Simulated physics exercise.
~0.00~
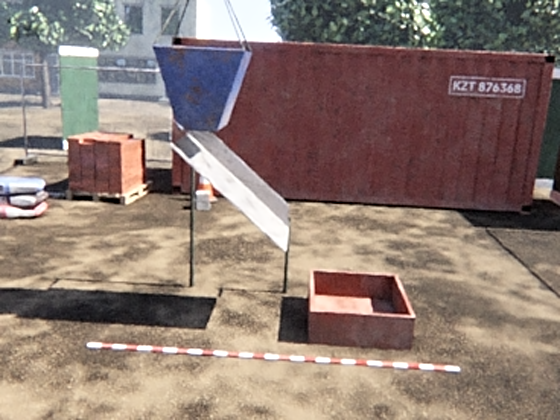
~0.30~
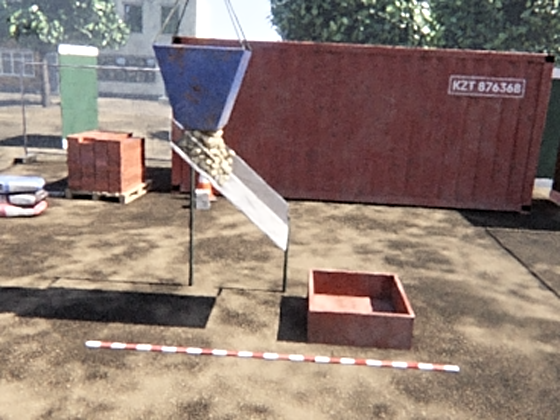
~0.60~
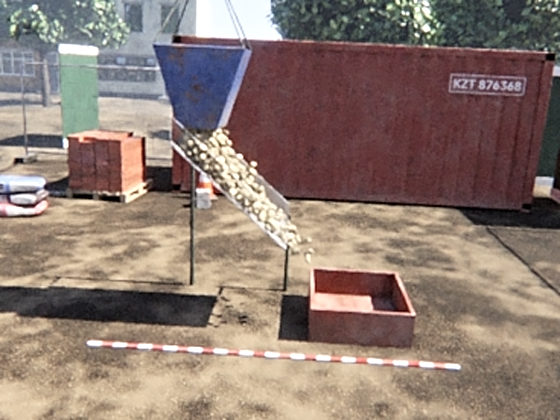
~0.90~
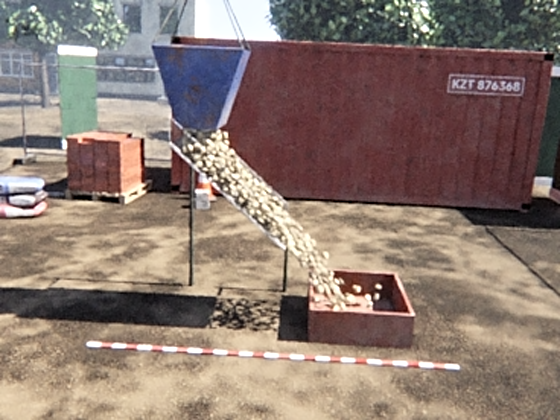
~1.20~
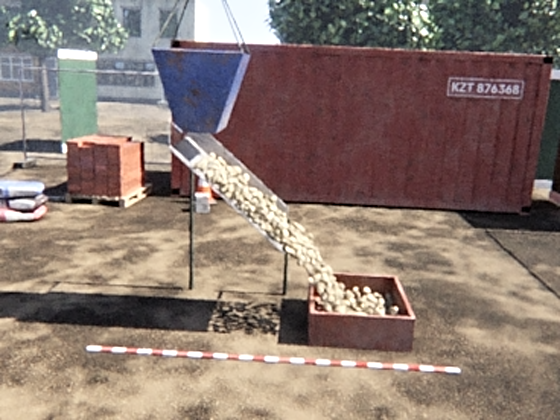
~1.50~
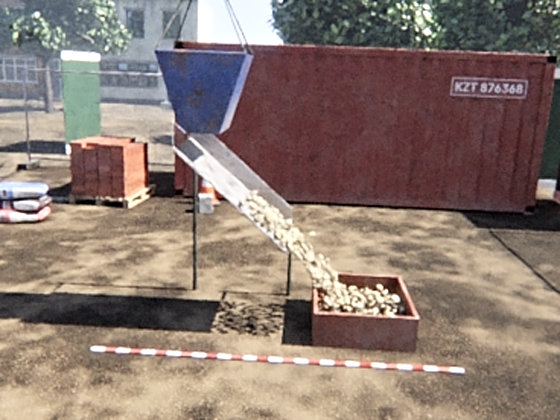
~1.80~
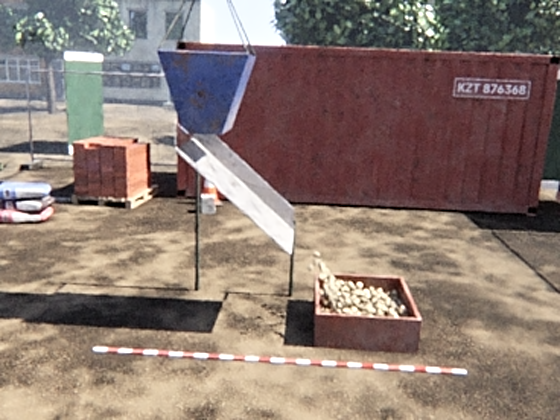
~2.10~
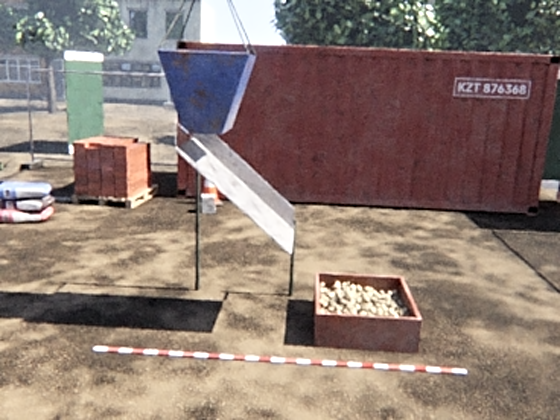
Pale stones pour from a blue hopper, slide down a steel chute and settle in a red bin.
